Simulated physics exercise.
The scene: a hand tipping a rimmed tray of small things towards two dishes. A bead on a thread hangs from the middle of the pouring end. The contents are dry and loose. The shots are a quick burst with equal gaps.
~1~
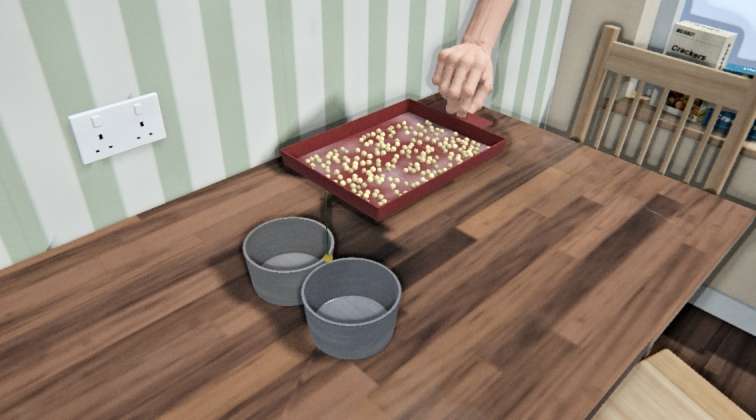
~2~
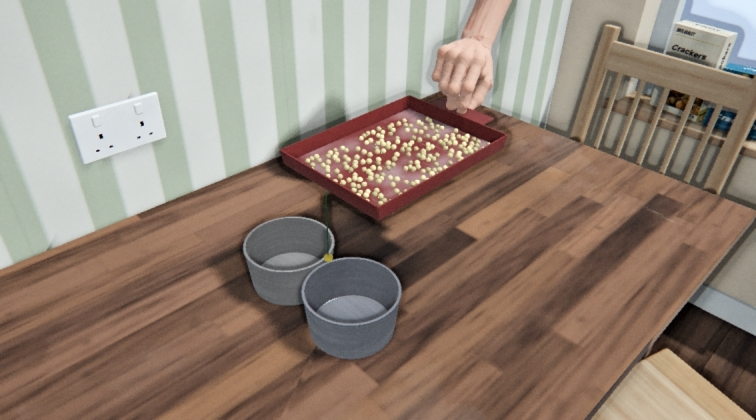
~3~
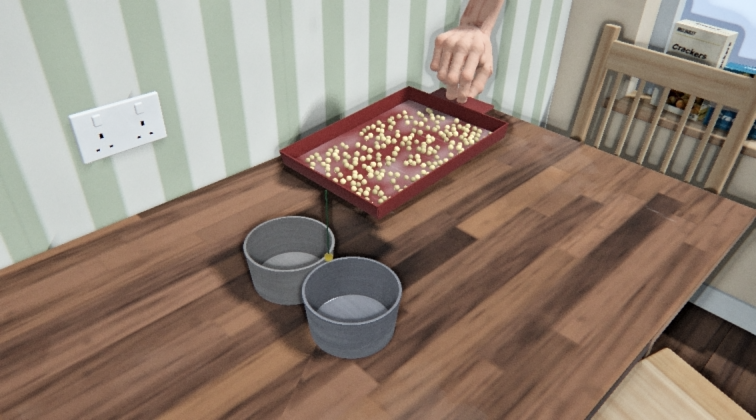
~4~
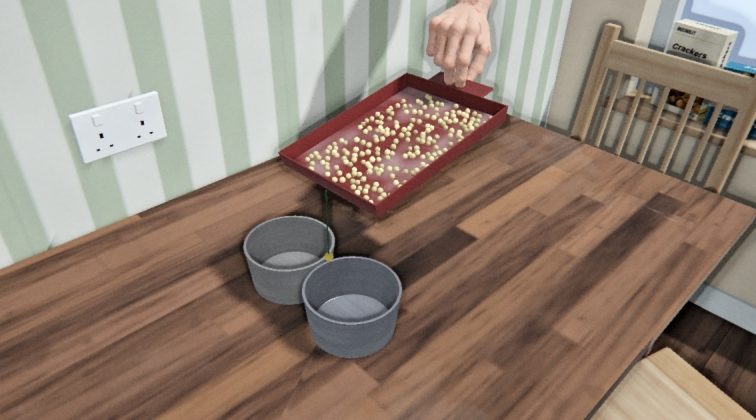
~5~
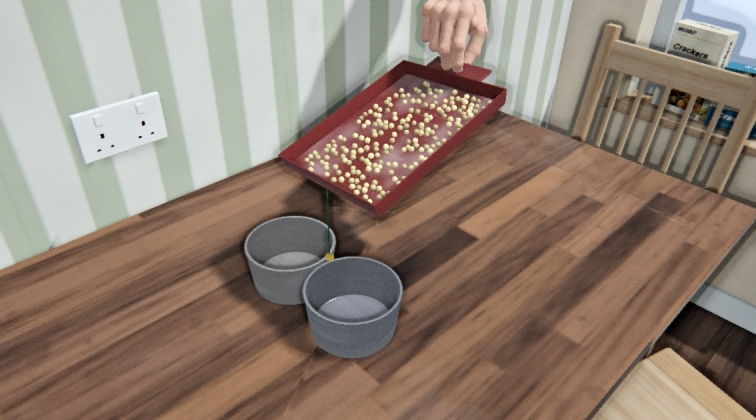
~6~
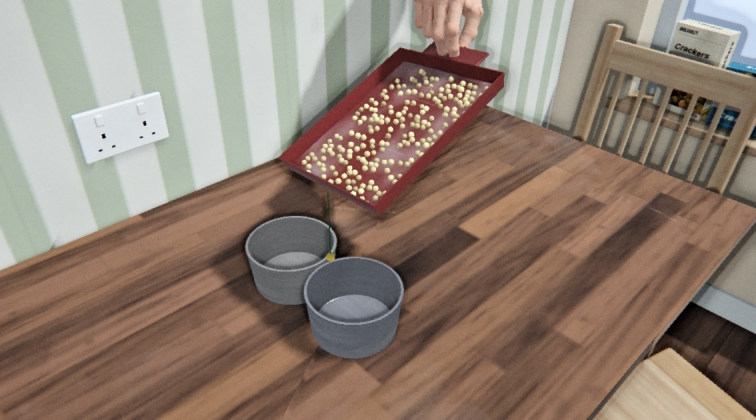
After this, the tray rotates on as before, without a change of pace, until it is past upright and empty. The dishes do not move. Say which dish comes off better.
The left-hand dish gets more.
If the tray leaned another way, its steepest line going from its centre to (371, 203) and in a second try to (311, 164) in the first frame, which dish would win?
The first try: The right-hand dish. The second: Left.
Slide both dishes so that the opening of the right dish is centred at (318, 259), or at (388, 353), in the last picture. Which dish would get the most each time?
In turn: Right; the left-hand dish.
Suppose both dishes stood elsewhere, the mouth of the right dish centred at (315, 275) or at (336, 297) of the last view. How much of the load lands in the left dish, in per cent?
The first gives 30 %, the second 60 %.
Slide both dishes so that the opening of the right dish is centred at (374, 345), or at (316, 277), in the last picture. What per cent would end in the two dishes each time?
About 60 and 90 per cent.
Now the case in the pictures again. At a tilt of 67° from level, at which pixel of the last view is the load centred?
Close to (318, 174).
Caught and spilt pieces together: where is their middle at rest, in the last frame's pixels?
At about (282, 292).
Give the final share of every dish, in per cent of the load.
Left dish: 50 %, right dish: 10 %.
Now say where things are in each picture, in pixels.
In the first picture, corners of the pouring end at (283, 150) and (378, 206), level; middle of the load at (408, 157), soya beans; left dish at (254, 277); right dish at (315, 329); bead on its thread at (328, 258).
In the second picture, corners of the pouring end at (283, 150) and (378, 205), level; middle of the load at (409, 155).
In the third picture, corners of the pouring end at (283, 150) and (378, 204), tipped barely, lowest at the left corner; middle of the load at (409, 149).
In the fourth picture, corners of the pouring end at (282, 152) and (376, 203), tipped a little, lowest at the left corner; middle of the load at (408, 140).
In the fifth picture, corners of the pouring end at (281, 154) and (375, 203), tipped clearly, lowest at the left corner; middle of the load at (406, 132).
In the sixth picture, corners of the pouring end at (282, 156) and (374, 203), tipped clearly, lowest at the left corner; middle of the load at (402, 126), about a quarter on the move; left dish at (257, 276); right dish at (317, 328).
Soon, tray tipped steeply; nearly all on the tray; a small part in the air.
A while on, tray tipped past a quarter turn; most on the tray; a small part in the left dish; a small part outside both; a small part in the air.
Towards the end, tray tipped past a quarter turn; a small part in the right dish; about half in the left dish; about a third outside both.
Finally, tray tipped past a quarter turn; a small part in the right dish; about half in the left dish; about a third outside both.
